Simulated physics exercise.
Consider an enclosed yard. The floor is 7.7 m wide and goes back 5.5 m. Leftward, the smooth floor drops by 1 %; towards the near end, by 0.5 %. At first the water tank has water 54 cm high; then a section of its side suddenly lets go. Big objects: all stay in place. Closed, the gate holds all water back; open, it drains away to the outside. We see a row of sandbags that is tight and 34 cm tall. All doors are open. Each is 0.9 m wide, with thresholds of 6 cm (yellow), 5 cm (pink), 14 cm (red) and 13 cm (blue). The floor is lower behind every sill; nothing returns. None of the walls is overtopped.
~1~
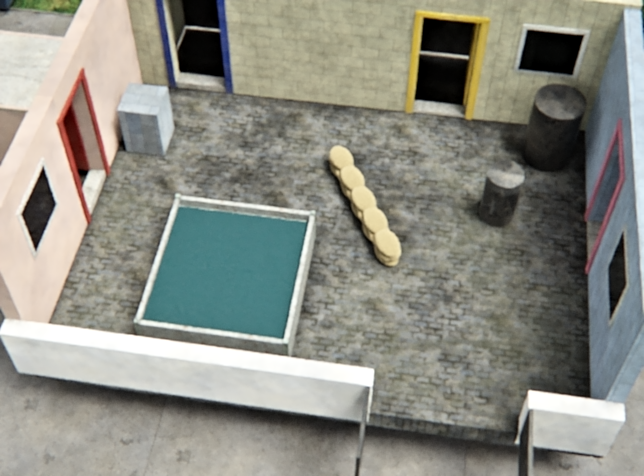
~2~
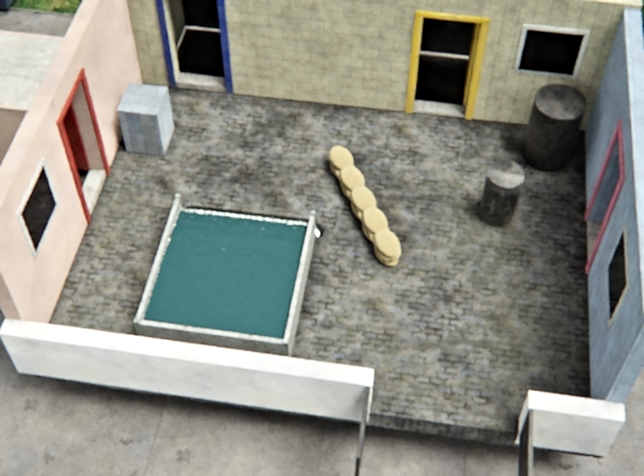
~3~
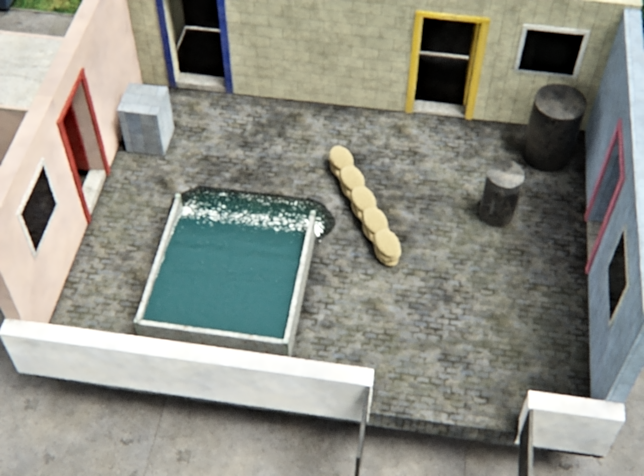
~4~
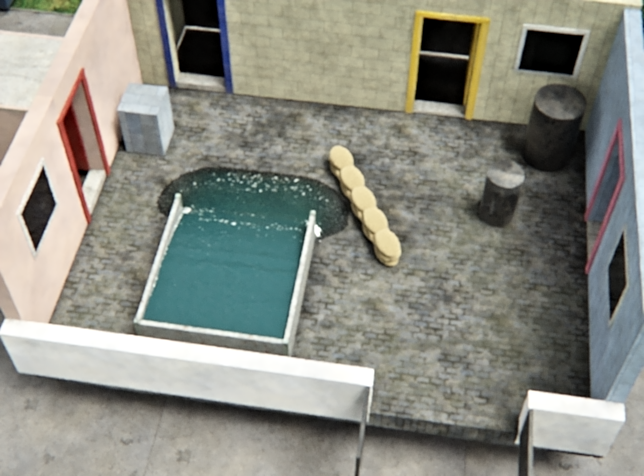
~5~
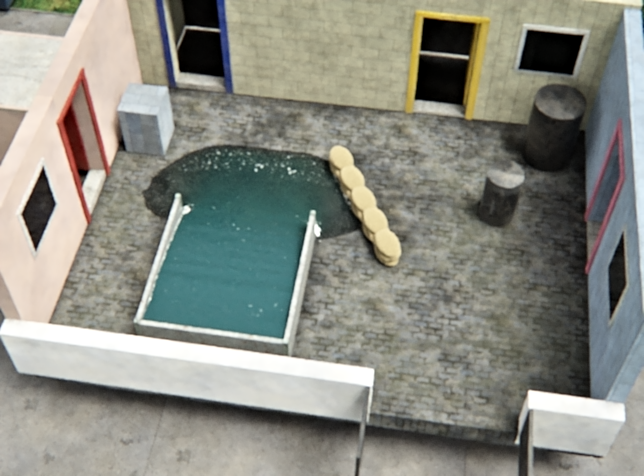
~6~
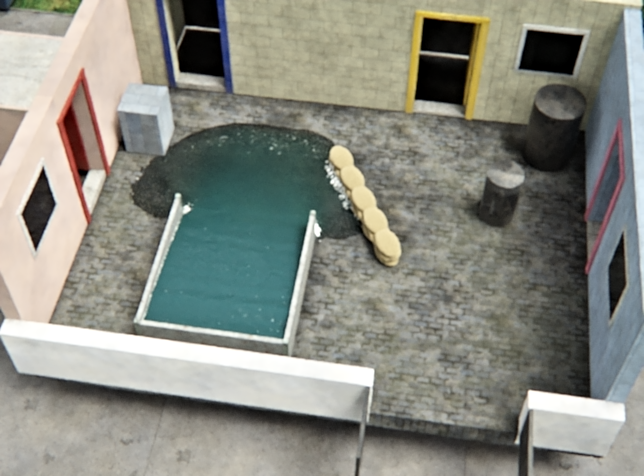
To begin with, a square tank of still, blue-green water stands in a walled, paved yard. Its far side opens, and water pours out in a foaming rush onto the stones. The dark pool then spreads backward and to both sides, reaching the row of tan, rounded objects on the right.
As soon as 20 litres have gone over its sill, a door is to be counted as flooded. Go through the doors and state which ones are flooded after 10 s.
My prediction: The yellow door never tops the limit; the pink door never tops the limit; the red door never tops the limit; the blue door tops the limit.
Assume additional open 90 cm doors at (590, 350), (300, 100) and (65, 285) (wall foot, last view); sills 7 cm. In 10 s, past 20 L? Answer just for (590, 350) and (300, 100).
In that order: Not over, past it.
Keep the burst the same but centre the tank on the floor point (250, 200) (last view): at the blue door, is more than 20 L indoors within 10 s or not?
With that change, the limit at the blue door is surpassed.
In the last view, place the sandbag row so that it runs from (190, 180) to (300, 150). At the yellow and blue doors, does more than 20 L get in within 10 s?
Checking the limit, yellow is too much, blue is fine.
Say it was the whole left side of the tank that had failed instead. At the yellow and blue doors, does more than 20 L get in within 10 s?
Yellow stays inside, blue stays inside, judged against that limit.
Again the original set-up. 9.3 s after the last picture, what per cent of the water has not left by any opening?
90 %.
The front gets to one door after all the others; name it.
It's the pink door that comes last.
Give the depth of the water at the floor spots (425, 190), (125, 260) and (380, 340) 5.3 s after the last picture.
First spot near 2 cm, second near 5 cm, third near 1 cm.
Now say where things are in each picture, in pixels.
Still water, 54 cm deep, in the water tank at (229, 269), in the first frame.
Water pours out on the water tank's far side and has run 1.1 m, to (319, 235); typically 7 cm deep outside, 54 cm at the water tank's back, in the second frame.
Water pours out on the water tank's far side and has run 1.3 m, to (182, 198); typically 10 cm deep outside, 54 cm at the water tank's back, in the third frame.
The front is at (179, 183), 1.5 m from the gap on the water tank's far side; 2.8 m2 of floor is under water; 54 cm left at the back of the water tank, in the fourth frame.
Water pours out on the water tank's far side and has run 1.9 m, to (329, 166); typically 7 cm deep outside, 54 cm at the water tank's back, in the fifth frame.
The front is at (307, 134), 2.3 m from the gap on the water tank's far side; 5.7 m2 of floor is under water; 52 cm left at the back of the water tank, in the sixth frame.
Then, 0.7 s after the last picture water covers 25 % of the floor and is deepest (28 cm) near (272, 103); yellow door not reached, pink door not reached, red door not reached, blue door 18 cm at the sill, 0 L in.
Then, 1.5 s after the last picture water covers 30 % of the floor and is deepest (34 cm) near (293, 105); yellow door 2 cm at the sill, 0 L in, pink door not reached, red door 4 cm at the sill, 0 L in, blue door 27 cm at the sill, 21 L in.
Then, 2.8 s after the last picture water covers 50 % of the floor and is deepest (33 cm) near (124, 133); yellow door 6 cm at the sill, 0 L in, pink door not reached, red door 8 cm at the sill, 0 L in, blue door 23 cm at the sill, 87 L in.
Then, 5.3 s after the last picture water covers 80 % of the floor and is deepest (20 cm) near (50, 353); yellow door 4 cm at the sill, 0 L in, pink door 6 cm at the sill, 4 L in, red door 13 cm at the sill, 0 L in, blue door 15 cm at the sill, 145 L in.
Then, 9.3 s after the last picture water covers 95 % of the floor and is deepest (14 cm) near (96, 206); yellow door 3 cm at the sill, 0 L in, pink door 4 cm at the sill, 6 L in, red door 9 cm at the sill, 0 L in, blue door 5 cm at the sill, 147 L in.
